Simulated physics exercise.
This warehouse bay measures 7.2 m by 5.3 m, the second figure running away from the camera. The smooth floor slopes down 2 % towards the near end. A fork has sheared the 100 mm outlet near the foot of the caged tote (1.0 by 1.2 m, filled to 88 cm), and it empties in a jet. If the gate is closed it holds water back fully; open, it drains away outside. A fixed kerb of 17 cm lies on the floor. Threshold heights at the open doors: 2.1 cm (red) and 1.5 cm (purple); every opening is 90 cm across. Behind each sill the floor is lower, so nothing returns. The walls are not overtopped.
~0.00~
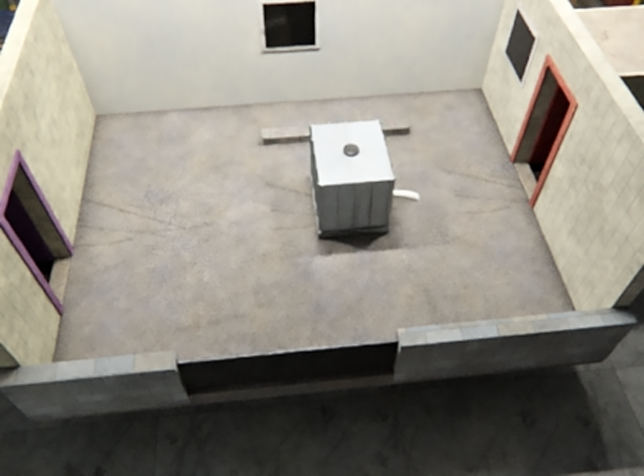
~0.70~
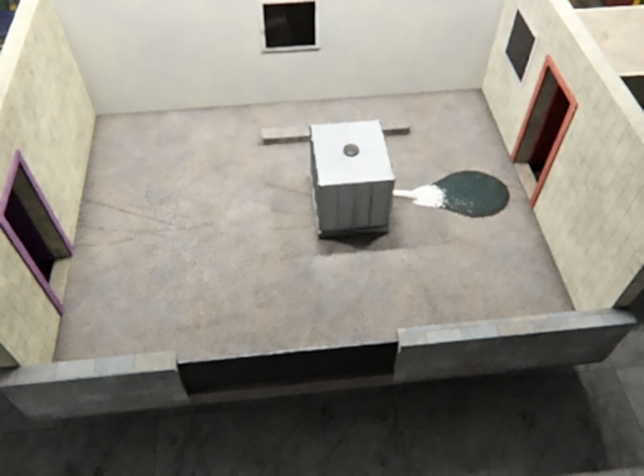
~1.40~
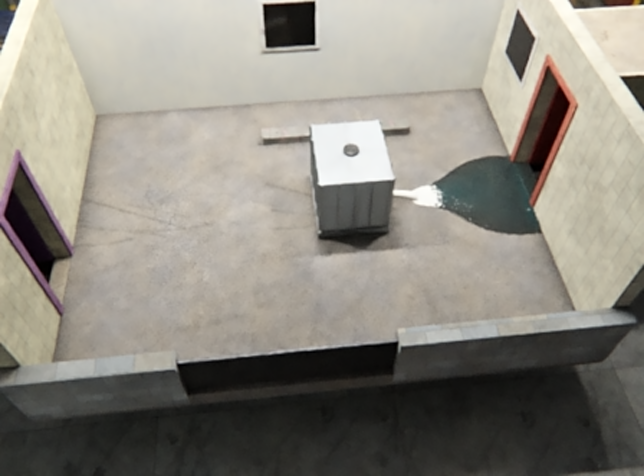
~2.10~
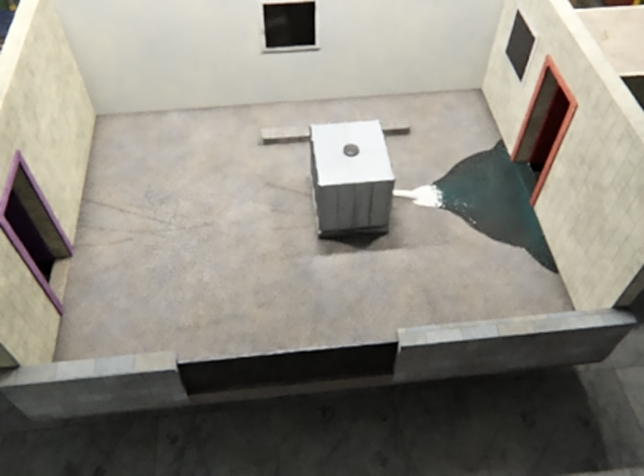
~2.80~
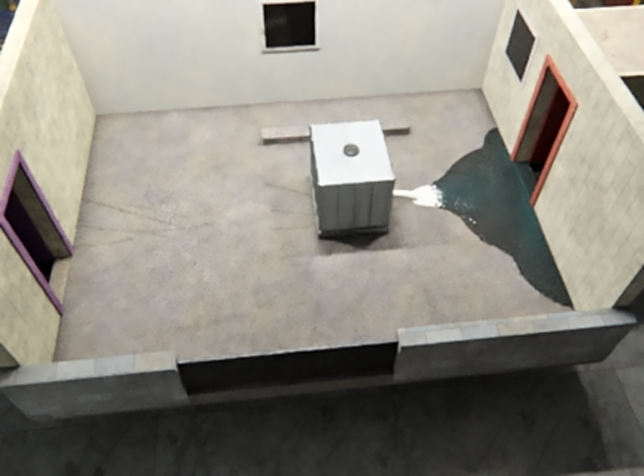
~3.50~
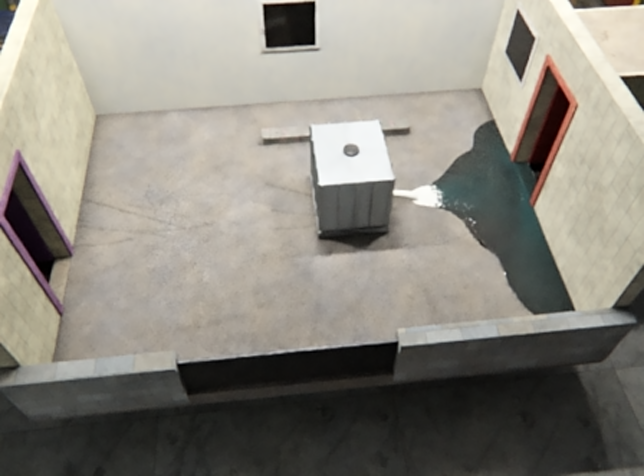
In a walled bay, water jets from a pale tote and spreads along the right wall.
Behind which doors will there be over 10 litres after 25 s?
The water let in: At the red door it exceeds the limit; at the purple door it keeps below the limit.
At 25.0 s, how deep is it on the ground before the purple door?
About 0.6 cm.
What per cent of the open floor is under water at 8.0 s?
Some 20 per cent of it.
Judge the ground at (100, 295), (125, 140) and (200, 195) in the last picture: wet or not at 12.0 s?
In that order: Dry, not reached, dry.
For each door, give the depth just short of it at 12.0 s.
In cm: Red 5.0, purple 0.0.
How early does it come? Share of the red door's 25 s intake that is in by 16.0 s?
About 70 per cent.
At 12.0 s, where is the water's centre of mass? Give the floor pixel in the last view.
Near (477, 251).
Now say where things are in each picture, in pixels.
The jet has just started at (398, 194); the ground is still dry, in the first picture.
The jet leaves at (398, 194); the sheet reaches (503, 184), 2.1 m away, and wets 1.0 m2, in the second picture.
From the spout at (398, 194) the water has spread over 2.2 m2; its tip is at (527, 165), and it is 1.2 cm deep on average, in the third picture.
From the spout at (398, 194) the water has spread over 2.6 m2; its tip is at (556, 269), and it is 1.2 cm deep on average, in the fourth picture.
The jet leaves at (398, 194); the sheet reaches (571, 304), 3.3 m away, and wets 3.1 m2, in the fifth picture.
From the spout at (398, 194) the water has spread over 3.8 m2; its tip is at a hidden place, and it is 1.1 cm deep on average, in the sixth picture.
After 5.0 s water covers 15 % of the floor and is deepest (6 cm) near (527, 199); red door 5 cm at the sill, 39 L in, purple door not reached.
After 8.0 s water covers 20 % of the floor and is deepest (6 cm) near (527, 199); red door 5.2 cm at the sill, 64 L in, purple door not reached.
After 12.0 s water covers 25 % of the floor and is deepest (6 cm) near (585, 337); red door 5 cm at the sill, 94 L in, purple door not reached.
After 16.0 s water covers 35 % of the floor and is deepest (6 cm) near (585, 337); red door 4.8 cm at the sill, 123 L in, purple door not reached.
After 25.0 s water covers 45 % of the floor and is deepest (6 cm) near (585, 337); red door 3.9 cm at the sill, 171 L in, purple door 0.61 cm at the sill, 0 L in.
